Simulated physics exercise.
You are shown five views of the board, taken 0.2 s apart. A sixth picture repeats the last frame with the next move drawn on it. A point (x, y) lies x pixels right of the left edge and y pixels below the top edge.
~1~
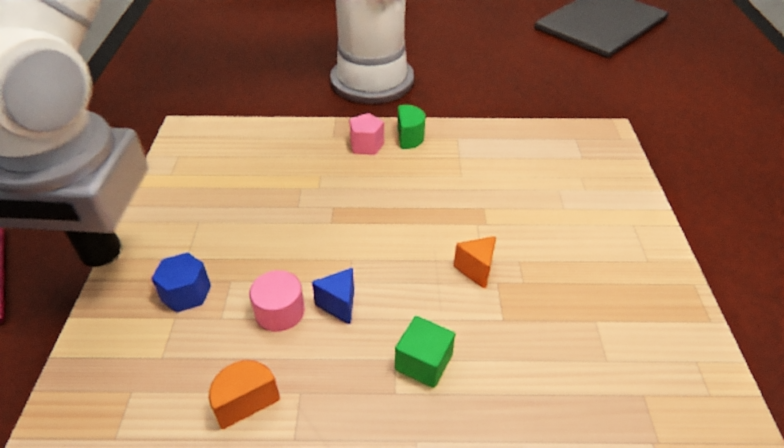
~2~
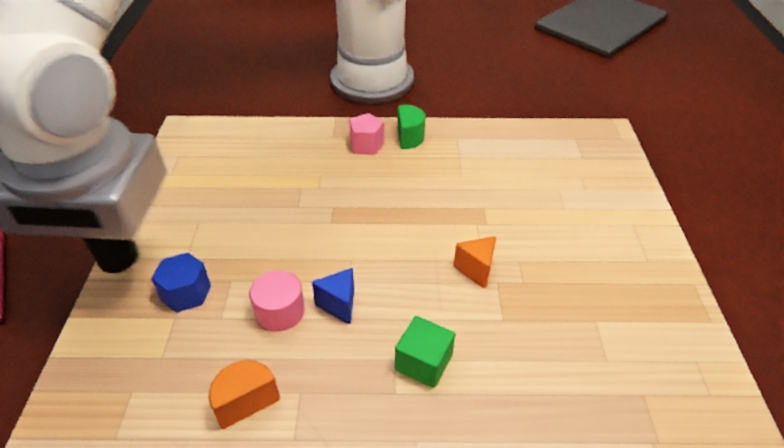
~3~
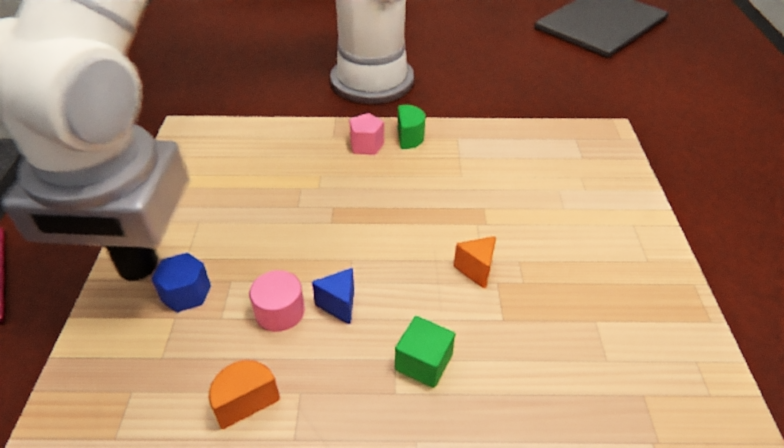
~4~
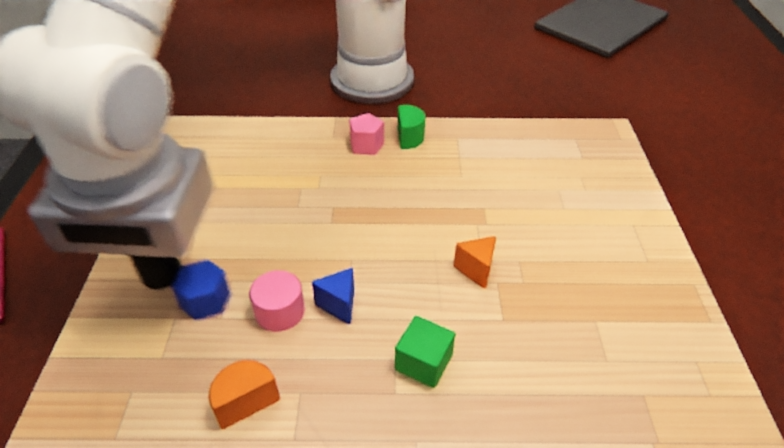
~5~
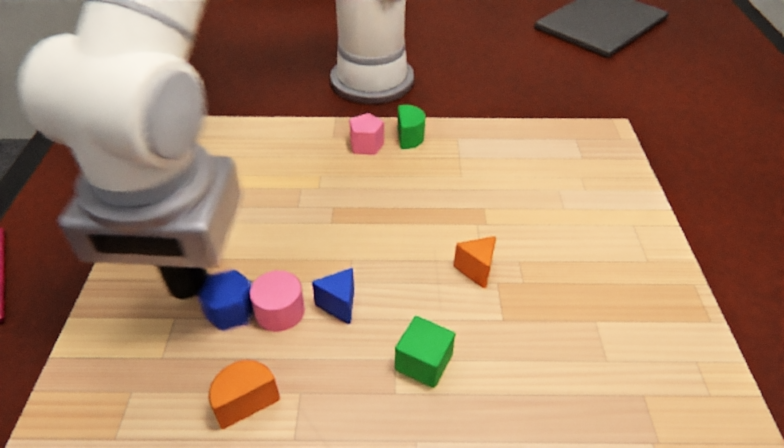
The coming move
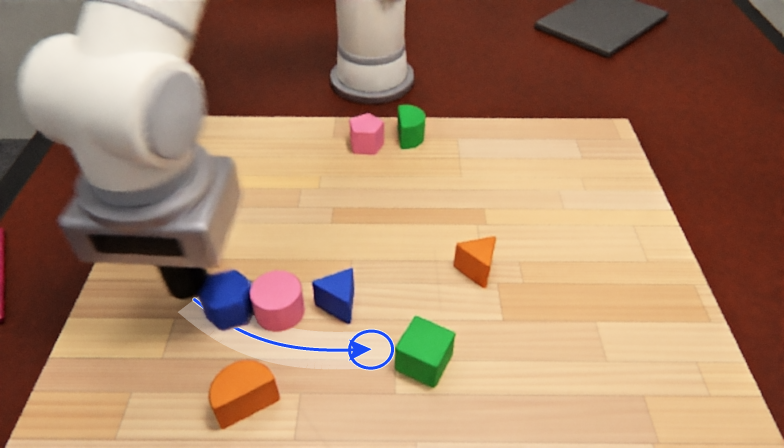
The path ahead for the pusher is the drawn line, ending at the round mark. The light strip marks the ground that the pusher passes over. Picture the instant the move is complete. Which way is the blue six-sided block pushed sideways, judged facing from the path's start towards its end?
Picture yourself facing from the start of the path to its end: The blue six-sided block moves off to your right.
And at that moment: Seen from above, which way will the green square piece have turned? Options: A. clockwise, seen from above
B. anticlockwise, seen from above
That would be B.
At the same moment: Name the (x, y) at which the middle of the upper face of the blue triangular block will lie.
Located at (377, 263).
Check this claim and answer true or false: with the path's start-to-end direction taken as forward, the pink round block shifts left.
True.
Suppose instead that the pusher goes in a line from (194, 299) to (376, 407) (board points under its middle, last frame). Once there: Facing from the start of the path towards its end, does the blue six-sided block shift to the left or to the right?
The shift is leftward.
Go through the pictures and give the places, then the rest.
In the first picture, tip of the pusher at (102, 253), middles of tops, blue six-sided block at (177, 270), pink round block at (275, 289), blue triangular block at (337, 283), green square piece at (426, 340).
In the second picture, pusher at (119, 259), nothing pushed.
In the third picture, pusher at (139, 266), nothing pushed.
In the fourth picture, pusher at (162, 274), blue six-sided block at (198, 278).
In the fifth picture, pusher at (188, 284), blue six-sided block at (225, 288), pink round block at (275, 289), blue triangular block at (337, 283), green square piece at (426, 340).
The line goes from (194, 299) over (240, 330) and (302, 348) to (371, 349).
On the path given first. One third of the way, pusher at (236, 315); blue six-sided block at (280, 314), turned 20° anticlockwise; pink round block at (330, 295); blue triangular block at (363, 276), turned 25° clockwise.
Two thirds of the way, pusher at (300, 333); blue six-sided block at (340, 343); pink round block at (366, 301); blue triangular block at (372, 268).
At the end, pusher at (370, 334); blue six-sided block at (392, 364), turned 55° clockwise; pink round block at (395, 293); blue triangular block at (377, 263), turned 35° anticlockwise; green square piece at (441, 346), turned 40° anticlockwise.
